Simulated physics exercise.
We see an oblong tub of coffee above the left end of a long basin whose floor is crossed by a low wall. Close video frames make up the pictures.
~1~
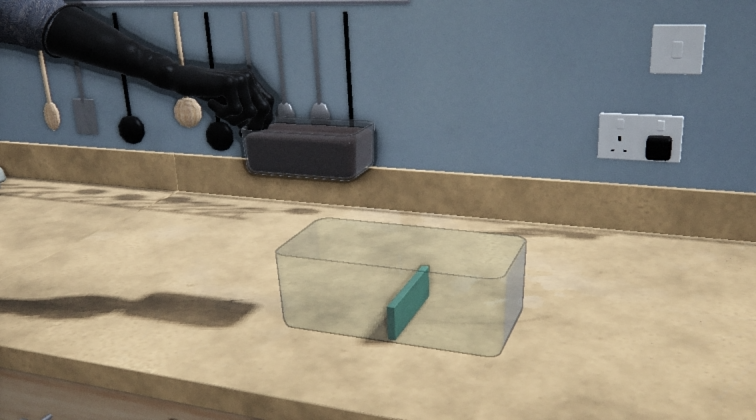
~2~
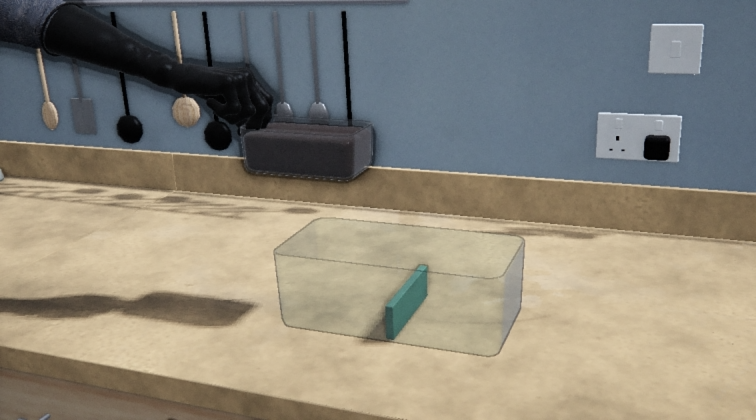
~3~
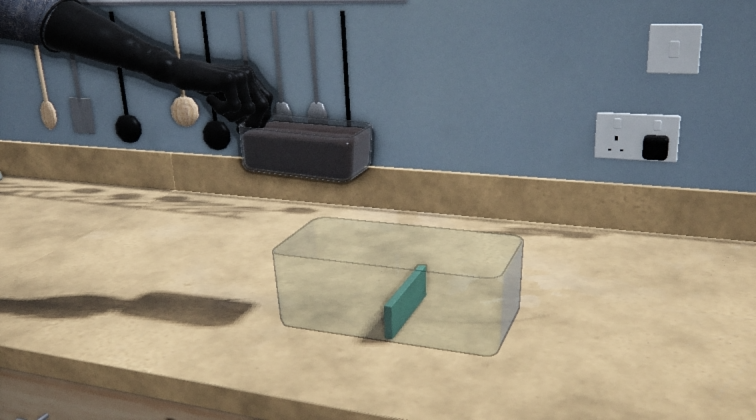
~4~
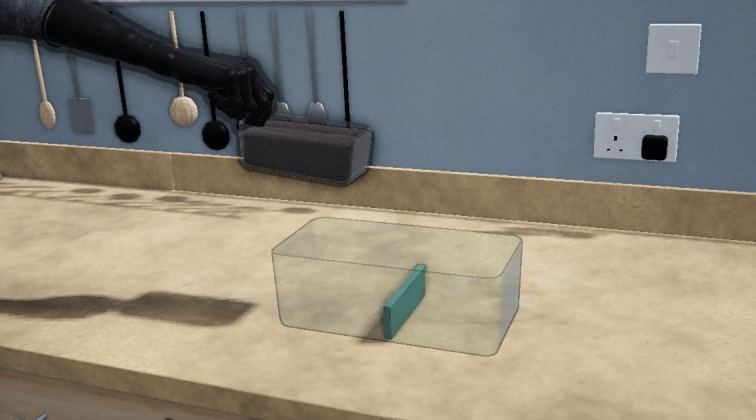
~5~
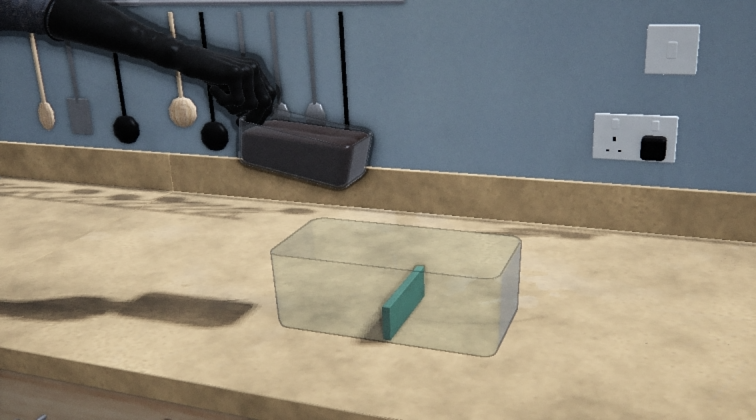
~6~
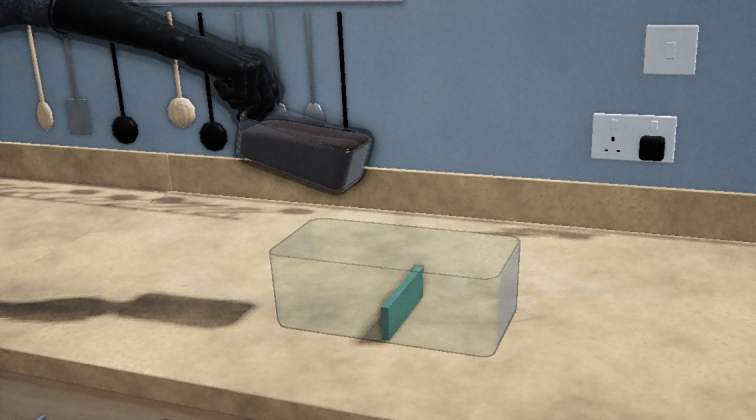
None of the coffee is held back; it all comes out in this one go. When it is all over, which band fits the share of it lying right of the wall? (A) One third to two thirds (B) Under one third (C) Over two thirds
The answer is A.
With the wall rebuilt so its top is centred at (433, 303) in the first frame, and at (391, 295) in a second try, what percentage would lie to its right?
25 %, then 70 %.
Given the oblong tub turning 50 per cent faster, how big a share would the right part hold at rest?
35 per cent or thereabouts.
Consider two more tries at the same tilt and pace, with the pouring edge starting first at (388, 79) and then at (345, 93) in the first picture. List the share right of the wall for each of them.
About 70 and 40 per cent.
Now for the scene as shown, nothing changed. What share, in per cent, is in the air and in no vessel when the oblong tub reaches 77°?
45 %.
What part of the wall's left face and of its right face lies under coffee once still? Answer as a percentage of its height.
The left reads 20 in a hundred and the right 40 in a hundred.
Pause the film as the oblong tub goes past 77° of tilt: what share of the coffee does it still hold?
25 %.
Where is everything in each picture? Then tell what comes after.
The first picture shows tilt 0°; pouring edge (364, 130); surface from (259, 129) to (365, 135); the long basin's rim runs from (297, 236) to (516, 259); the wall's top is at (409, 286).
The second picture shows tilt 1°; pouring edge (363, 130); surface from (257, 128) to (363, 135).
The third picture shows tilt 3°; pouring edge (362, 132); surface from (256, 127) to (363, 136).
The fourth picture shows tilt 6°; pouring edge (362, 136); surface from (256, 126) to (363, 137).
The fifth picture shows tilt 10°; pouring edge (362, 141); surface from (255, 126) to (363, 139).
The sixth picture shows tilt 16°; pouring edge (362, 147); surface from (255, 126) to (363, 143); 1 per cent is over the edge.
A moment on, the oblong tub is tipped on its side and 23 per cent is still to pour, 6 is left of the wall and 26 right of it.
Next, the oblong tub is tipped right over and 3 per cent is still to pour, 37 is left of the wall and 55 right of it.
Then the oblong tub is tipped right over and 0 per cent is still to pour, 41 is left of the wall and 56 right of it.
Later the oblong tub is tipped right over and 0 per cent is still to pour, 41 is left of the wall and 56 right of it.
Finally, 41 per cent lies left of the wall, 56 right of it and 3 outside.
